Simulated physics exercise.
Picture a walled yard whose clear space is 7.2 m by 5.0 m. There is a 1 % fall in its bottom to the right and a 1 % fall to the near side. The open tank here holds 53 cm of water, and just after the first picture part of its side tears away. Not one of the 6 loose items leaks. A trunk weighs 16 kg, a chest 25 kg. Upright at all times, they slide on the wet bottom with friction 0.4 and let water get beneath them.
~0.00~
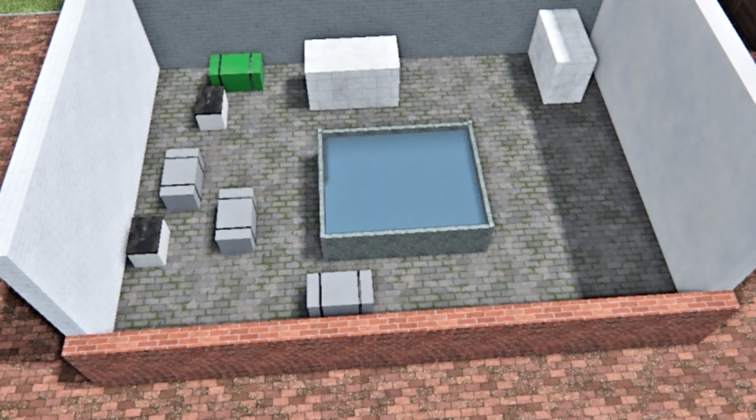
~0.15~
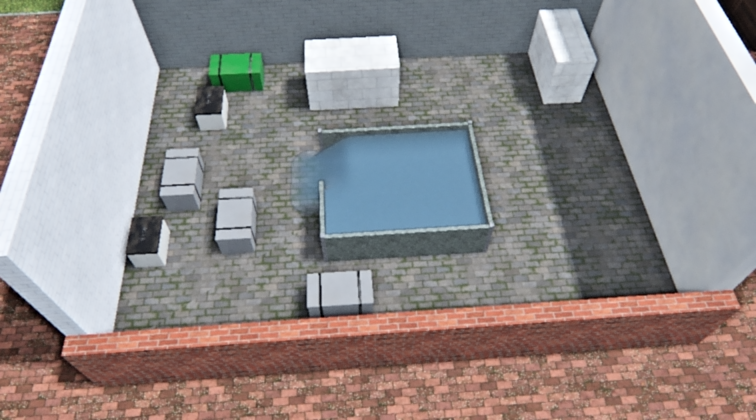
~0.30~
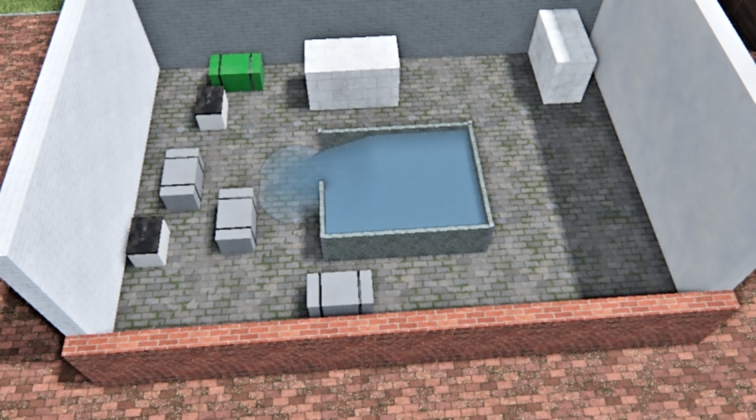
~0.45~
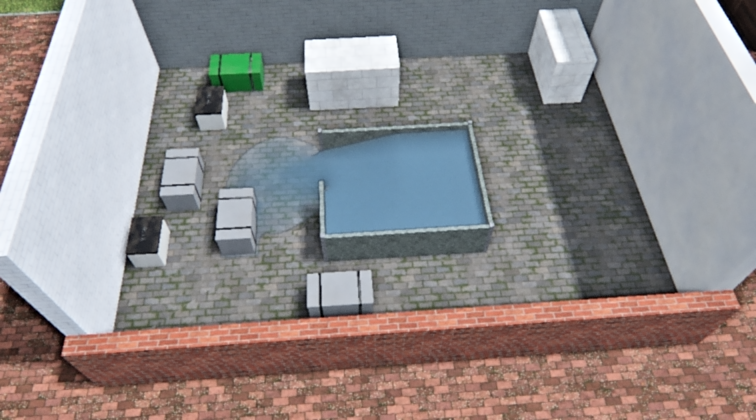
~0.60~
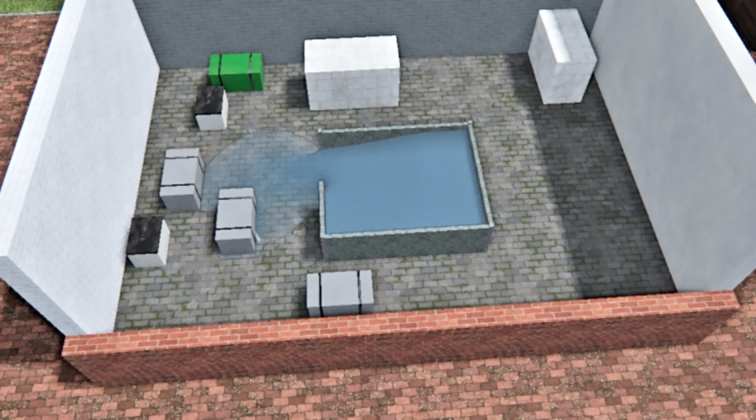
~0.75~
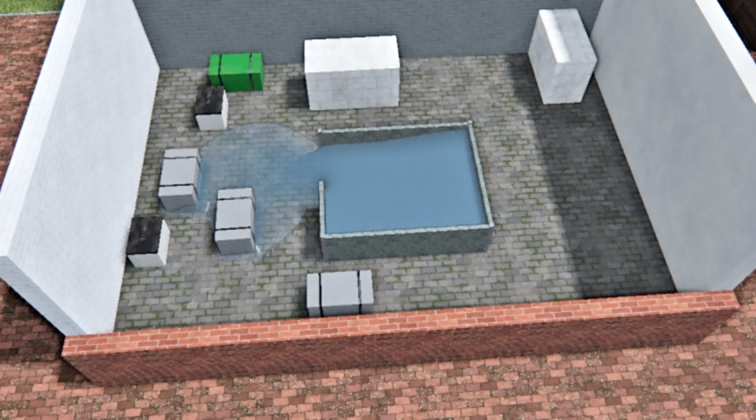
To begin with, water sits inside an open tank in a walled, paved yard, with a green trunk, pale boxes and other blocks standing around it. Part of the tank's left side gives way, and water pours out, fanning leftward across the paving and around the nearest pale boxes, which barely move, if at all.
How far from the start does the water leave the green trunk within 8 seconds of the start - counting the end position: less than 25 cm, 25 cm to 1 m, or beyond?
The green trunk? It ends a modest way out.
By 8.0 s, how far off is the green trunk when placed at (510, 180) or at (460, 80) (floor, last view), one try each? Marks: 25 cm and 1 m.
Run one, it remains planted; run two, it remains planted.
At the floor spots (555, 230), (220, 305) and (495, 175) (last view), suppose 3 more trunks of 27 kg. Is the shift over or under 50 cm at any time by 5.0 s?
In the order listed: Behind the line; across the line; behind the line.
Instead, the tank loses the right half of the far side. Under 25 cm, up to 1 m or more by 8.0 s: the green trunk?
Well, the green trunk goes a long way then.
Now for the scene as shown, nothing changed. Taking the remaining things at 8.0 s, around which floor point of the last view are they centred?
Roughly at (328, 211).
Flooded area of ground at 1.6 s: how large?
Roughly 12 m2.
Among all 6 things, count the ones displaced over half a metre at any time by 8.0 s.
All told, that gives 6.
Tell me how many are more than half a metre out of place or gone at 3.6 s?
Count: 4.
After 1.6 s the green trunk is near (235, 59), 0.1 m from its start, aground; 1 afloat.
After 3.6 s the green trunk is near (259, 58), 0.4 m from its start, afloat; 4 afloat.
After 5.6 s the green trunk is near (282, 59), 0.7 m from its start, afloat; 2 afloat.
After 8.0 s the green trunk is near (282, 60), 0.8 m from its start, afloat; 3 afloat.
